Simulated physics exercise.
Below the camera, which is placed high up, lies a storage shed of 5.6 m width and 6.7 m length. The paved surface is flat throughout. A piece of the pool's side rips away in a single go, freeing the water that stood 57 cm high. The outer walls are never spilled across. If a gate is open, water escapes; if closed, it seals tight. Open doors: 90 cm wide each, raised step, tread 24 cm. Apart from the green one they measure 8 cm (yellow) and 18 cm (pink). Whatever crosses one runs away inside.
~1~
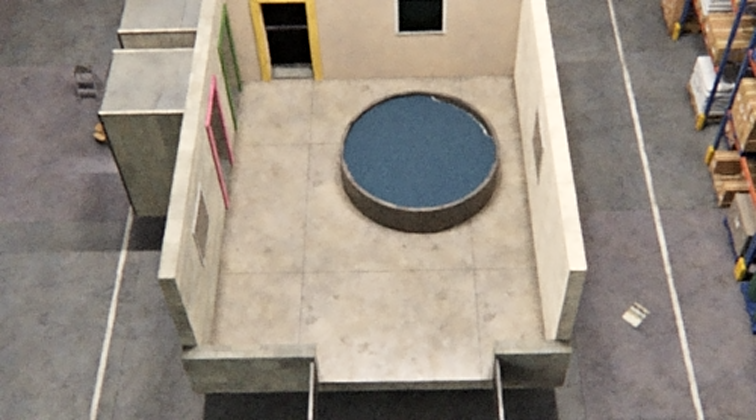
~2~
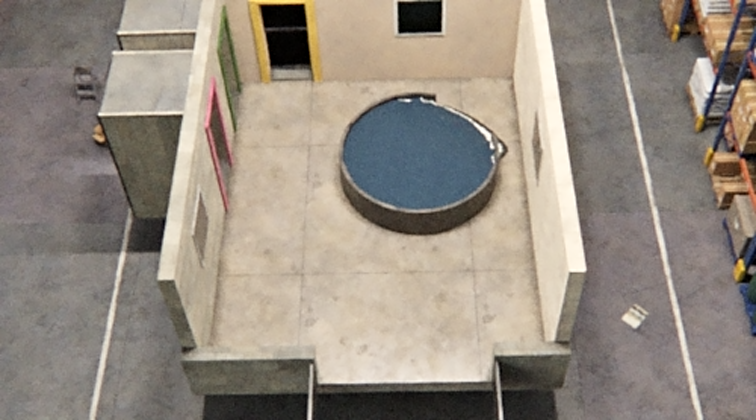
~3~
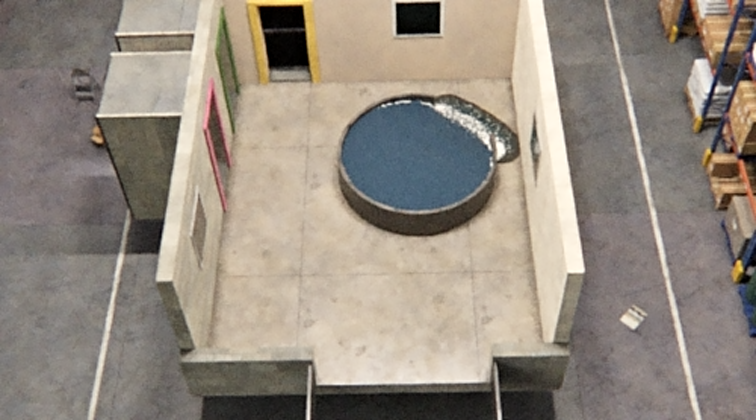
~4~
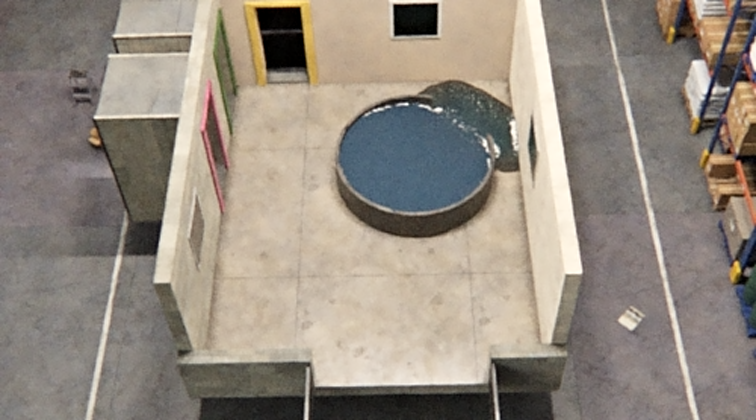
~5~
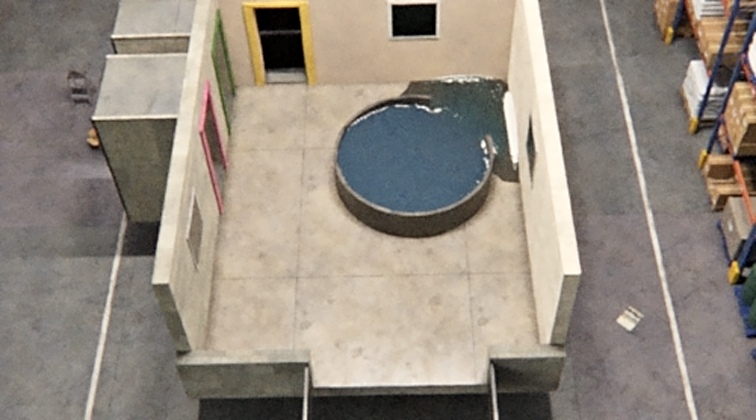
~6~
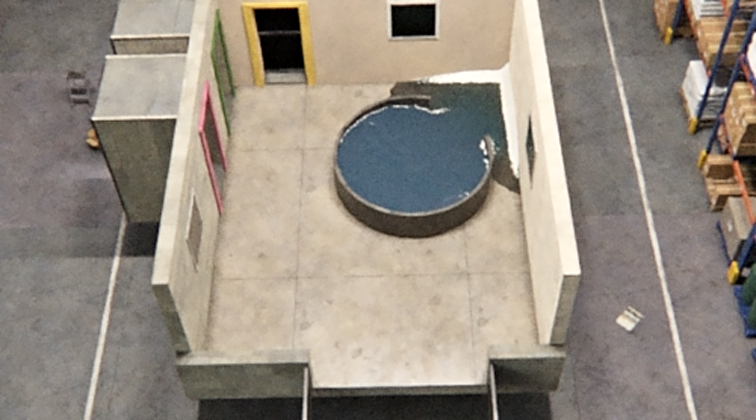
A roofless, pale-walled storage shed stands on a flat grey paved floor, seen from high above, with loaded shelves at the right. Inside, a round pool of blue water sits right of centre, with a yellow-edged doorway and dark window behind and pink and green doorways at the left. The pool's far side breaks open, and water pours out, spreading across the back corner to the walls, while the view barely shifts.
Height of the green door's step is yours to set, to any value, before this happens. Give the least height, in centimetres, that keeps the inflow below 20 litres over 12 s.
About 23 cm.
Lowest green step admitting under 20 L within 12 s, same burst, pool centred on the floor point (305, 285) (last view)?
Then close to 16 cm.
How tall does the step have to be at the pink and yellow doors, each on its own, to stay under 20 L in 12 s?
About 7.0 cm at pink and 8.0 cm at yellow.
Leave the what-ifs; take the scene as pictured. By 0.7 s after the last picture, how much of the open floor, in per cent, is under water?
I'd say near 15 percent.
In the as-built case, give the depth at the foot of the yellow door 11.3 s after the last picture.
Some 8.0 centimetres.
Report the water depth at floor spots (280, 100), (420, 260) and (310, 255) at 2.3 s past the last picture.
Roughly 5, 0 and 0 cm, in turn.
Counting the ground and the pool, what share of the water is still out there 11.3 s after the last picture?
Water still present: Approx. 78 %.
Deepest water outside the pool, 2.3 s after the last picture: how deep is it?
Roughly 40 cm.
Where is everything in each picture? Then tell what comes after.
The first picture shows the pool at (419, 151) is whole and still, 57 cm deep; the green door at (230, 72) is dry.
In the second picture, the gap is on the far side, the front 0.3 m out at (503, 148); the back of the pool holds 57 cm.
In the third picture, the gap is on the far side, the front 0.7 m out at (516, 139); the back of the pool holds 57 cm.
In the fourth picture, water pours out on the far side and has run 1.2 m, to (460, 84); about 8 cm deep outside, 57 cm at the back.
In the fifth picture, the front is at (496, 80), 1.6 m from the gap on the far side; 3.1 m2 of floor is wet, 57 cm left at the back.
In the sixth picture, water pours out on the far side and has run 1.8 m, to (507, 80); about 10 cm deep outside, 57 cm at the back; the green door at (223, 77), 4.6 m from the gap, is still 3.6 m from the nearest water.
Then, 0.7 s after the last picture water covers 15 % of the floor, deepest (58 cm) near (507, 80); it has not reached the green door.
Then, 2.3 s after the last picture water covers 45 % of the floor, deepest (40 cm) near (499, 86); 14 cm at the green door, 0 litres in over its 10 cm step.
Then, 11.3 s after the last picture water covers 100 % of the floor, deepest (12 cm) near (502, 112); 11 cm at the green door, 260 litres in over its 10 cm step.
At the green door as built, the water peaked near 29 cm, 3.1 s after the last picture.
With a step of 20 cm, 47 litres would have come in within the 12 s; with 27 cm, 4 litres. So under 20 litres takes about 23 cm.
